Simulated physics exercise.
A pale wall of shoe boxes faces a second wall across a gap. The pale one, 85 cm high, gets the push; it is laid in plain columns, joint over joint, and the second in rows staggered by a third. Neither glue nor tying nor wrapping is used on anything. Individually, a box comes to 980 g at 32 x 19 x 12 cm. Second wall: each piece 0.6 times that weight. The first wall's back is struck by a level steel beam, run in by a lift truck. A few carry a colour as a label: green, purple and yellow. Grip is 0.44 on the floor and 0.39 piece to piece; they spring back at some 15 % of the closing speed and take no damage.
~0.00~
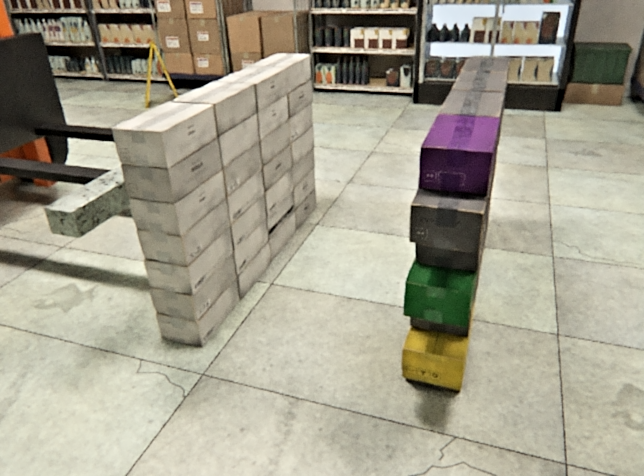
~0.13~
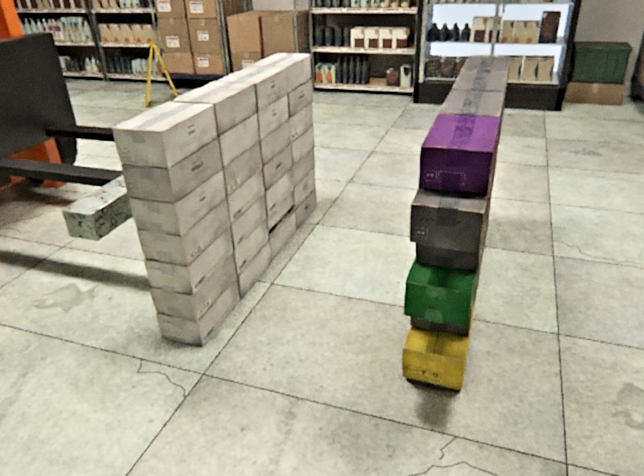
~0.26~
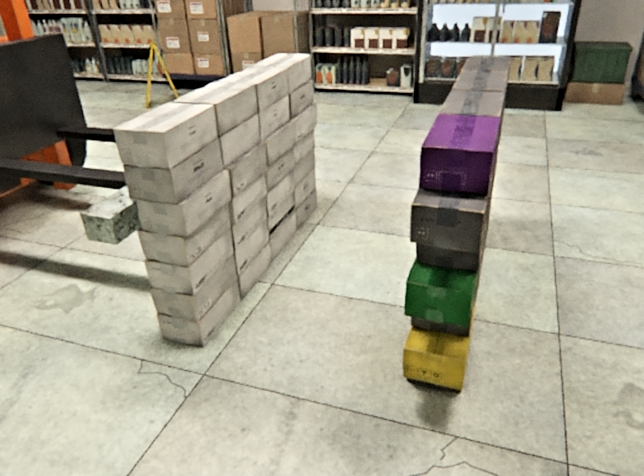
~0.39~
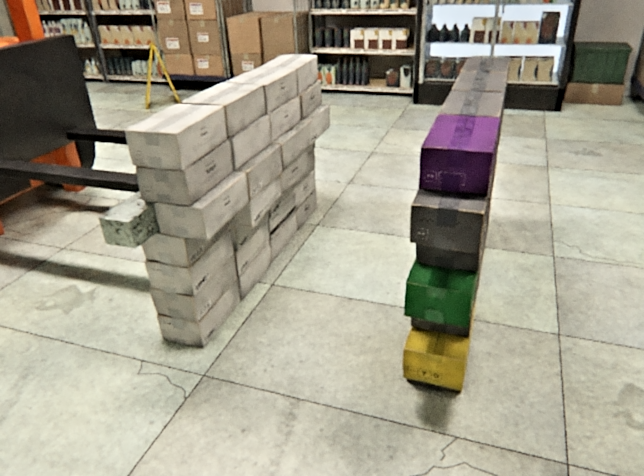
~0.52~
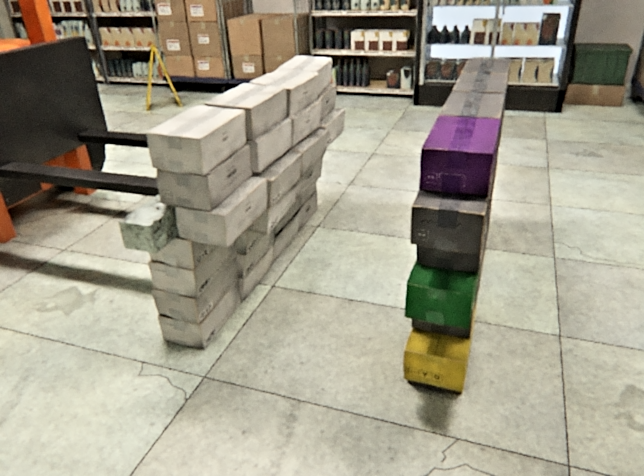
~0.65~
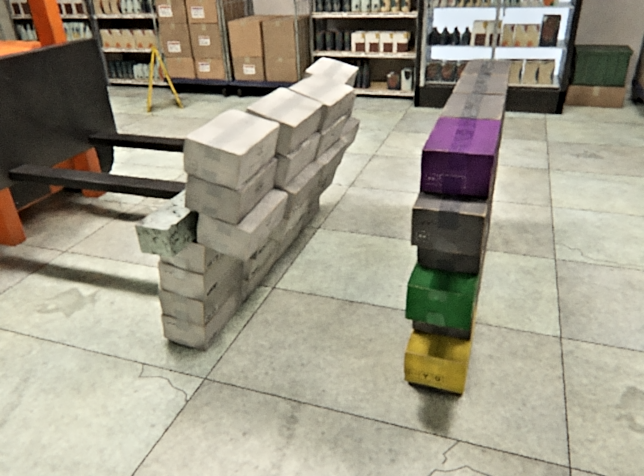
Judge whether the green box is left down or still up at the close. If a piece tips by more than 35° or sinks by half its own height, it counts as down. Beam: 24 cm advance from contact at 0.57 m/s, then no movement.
At the close the green box is still up.
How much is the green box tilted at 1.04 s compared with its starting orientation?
Some 0°.
After 0.82 s, 18 of the pale wall down; none of the 28 boxes of the second wall down; green box unmoved.
After 1.04 s, 20 of the pale wall down; none of the 28 boxes of the second wall down, 9 disturbed; green box unmoved.
In the end (2.1 s), 20 of the pale wall down; none of the 28 boxes of the second wall down, 20 disturbed; green box unmoved; yellow box unmoved; purple box unmoved. From the last view, middles, green box near (446, 279), yellow box near (442, 341).
